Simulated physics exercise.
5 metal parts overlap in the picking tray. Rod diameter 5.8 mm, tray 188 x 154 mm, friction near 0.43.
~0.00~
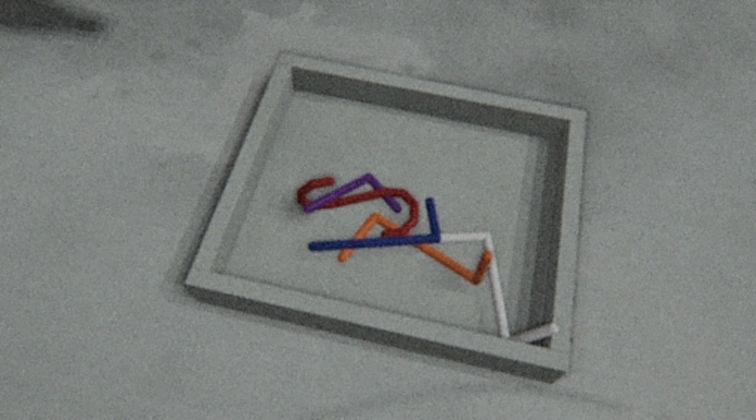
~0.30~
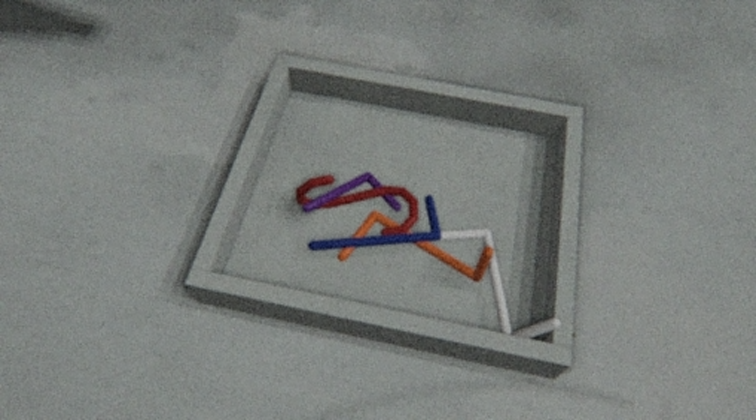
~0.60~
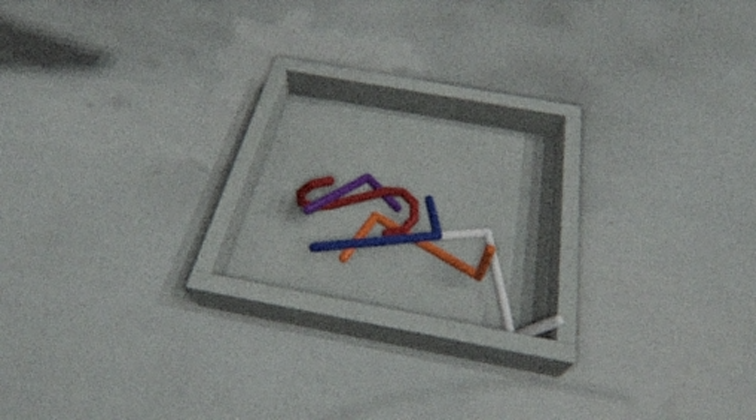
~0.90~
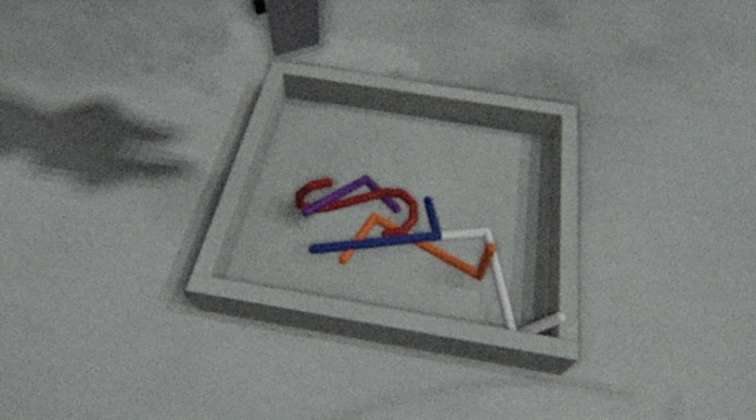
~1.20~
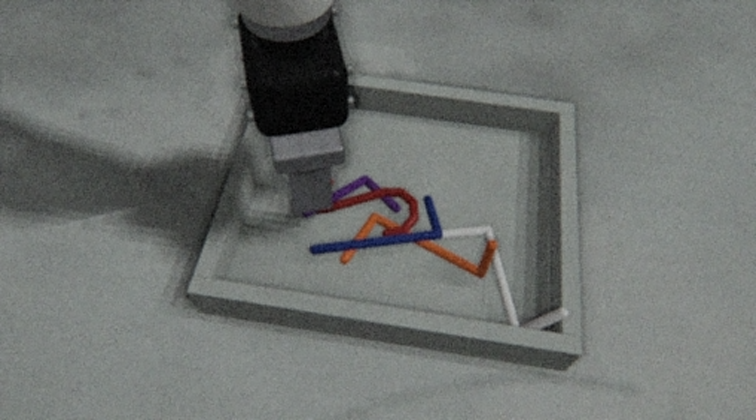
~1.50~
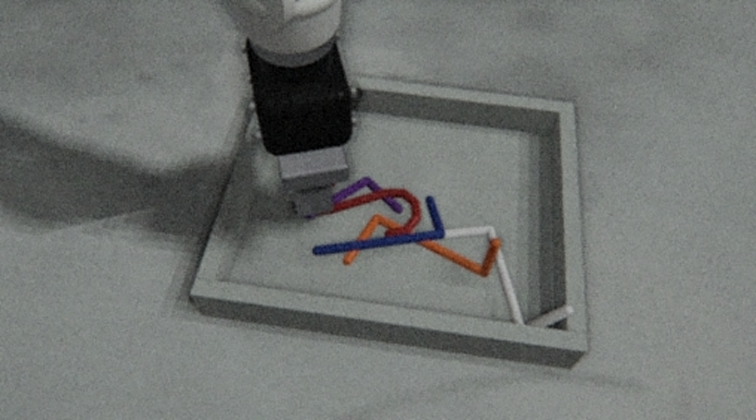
A robotic gripper enters from the top and descends into a gray tray of overlapping bent rods, closing on the red hook at the left of the pile, while the purple, blue, orange and white pieces stay still.
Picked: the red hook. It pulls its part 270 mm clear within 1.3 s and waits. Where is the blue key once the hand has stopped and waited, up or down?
It ends down.
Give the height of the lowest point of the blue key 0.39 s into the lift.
Some 0 mm up.
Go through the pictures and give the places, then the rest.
The first picture shows fingers out of view, 210 mm above the grip; blue key from (430, 202) to (313, 247), passing over orange crank; red hook from (385, 235) to (330, 181), passing over and under purple key.
The second picture shows fingers out of view, 210 mm above the grip; purple key from (397, 207) to (307, 208), passing over and under red hook; red hook from (385, 233) to (330, 180), passing over and under purple key.
The third picture shows fingers out of view, 196 mm above the grip; white crank from (558, 321) to (438, 236); blue key from (429, 200) to (314, 247), passing over orange crank.
The fourth picture shows fingers (282, 6) 105 mm above the grip; orange crank from (490, 248) to (343, 260), passing under blue key.
The fifth picture shows fingers (308, 175) 13 mm above the grip.
The sixth picture shows fingers (312, 190) closed on the red hook; blue key from (430, 200) to (317, 251).
By 1.89 s, lowest point more than 20 mm over the tray floor, red hook 59 mm.
By 2.21 s, lowest point more than 20 mm over the tray floor, red hook 159 mm.
By 2.80 s, lowest point more than 20 mm over the tray floor, red hook 273 mm.
Finally, hanging red hook 273 mm; the other 4 are down.
